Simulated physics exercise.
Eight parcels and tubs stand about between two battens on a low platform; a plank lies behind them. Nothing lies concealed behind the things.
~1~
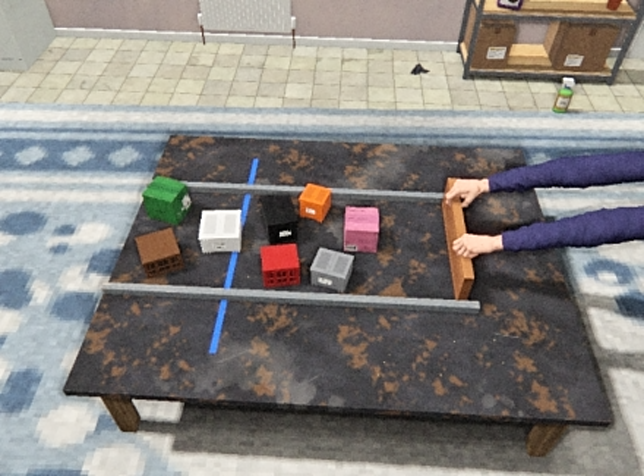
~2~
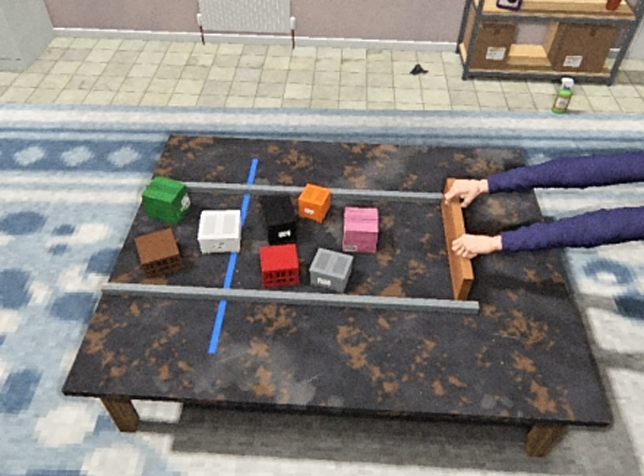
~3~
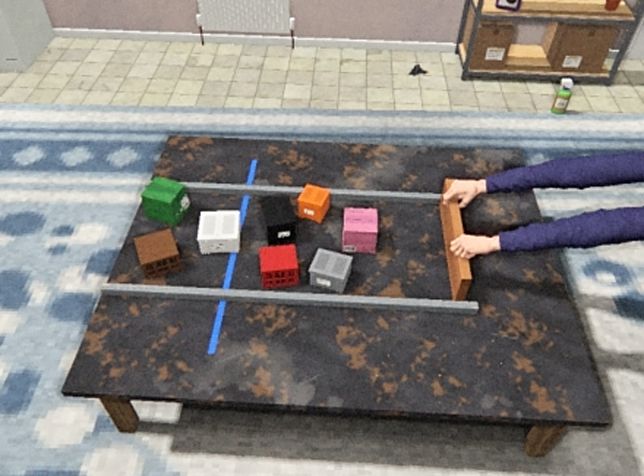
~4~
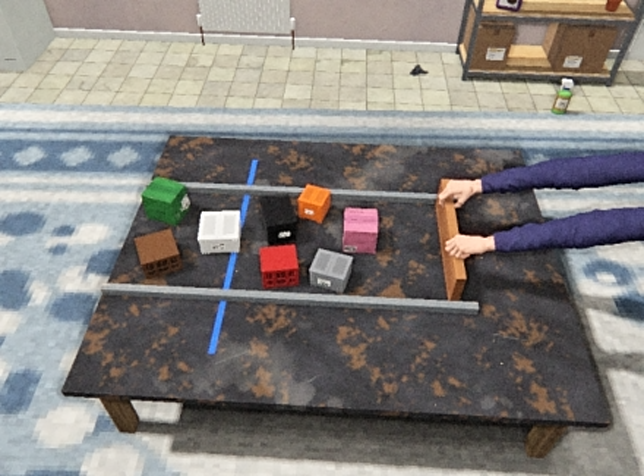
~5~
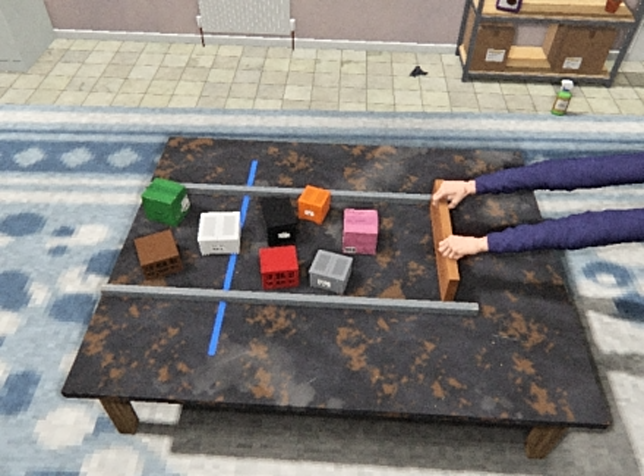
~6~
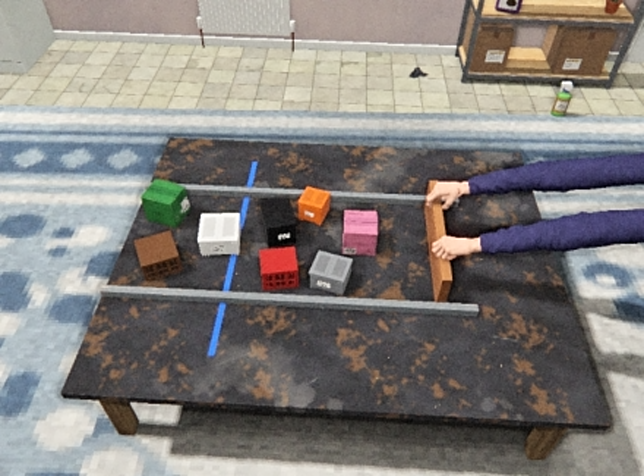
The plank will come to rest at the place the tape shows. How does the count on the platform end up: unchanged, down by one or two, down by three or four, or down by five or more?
The push is going to send nothing over the edge.
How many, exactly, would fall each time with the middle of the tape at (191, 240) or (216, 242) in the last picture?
In order, 3 and 0.
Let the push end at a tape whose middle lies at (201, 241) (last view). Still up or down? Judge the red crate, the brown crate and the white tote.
The red crate is kept; the brown crate comes down; the white tote is lost.
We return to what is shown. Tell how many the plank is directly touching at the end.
3 of them.
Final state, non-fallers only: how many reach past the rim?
So the number is 1.
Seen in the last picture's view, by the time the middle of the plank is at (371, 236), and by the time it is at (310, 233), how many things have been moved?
By the first moment it's 1, by the second it's 5.
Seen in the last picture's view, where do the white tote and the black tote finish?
Near (154, 234) and (192, 216).
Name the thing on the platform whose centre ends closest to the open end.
Brown crate.
A little later, none off yet; green parcel at rest near (166, 203); brown crate at rest near (158, 256); white tote at rest near (220, 234).
Next, none off yet; green parcel at rest near (166, 203); brown crate shifted a little near (154, 257); white tote shifted about its own width near (191, 233).
When it is over, the number that fall off is zero.
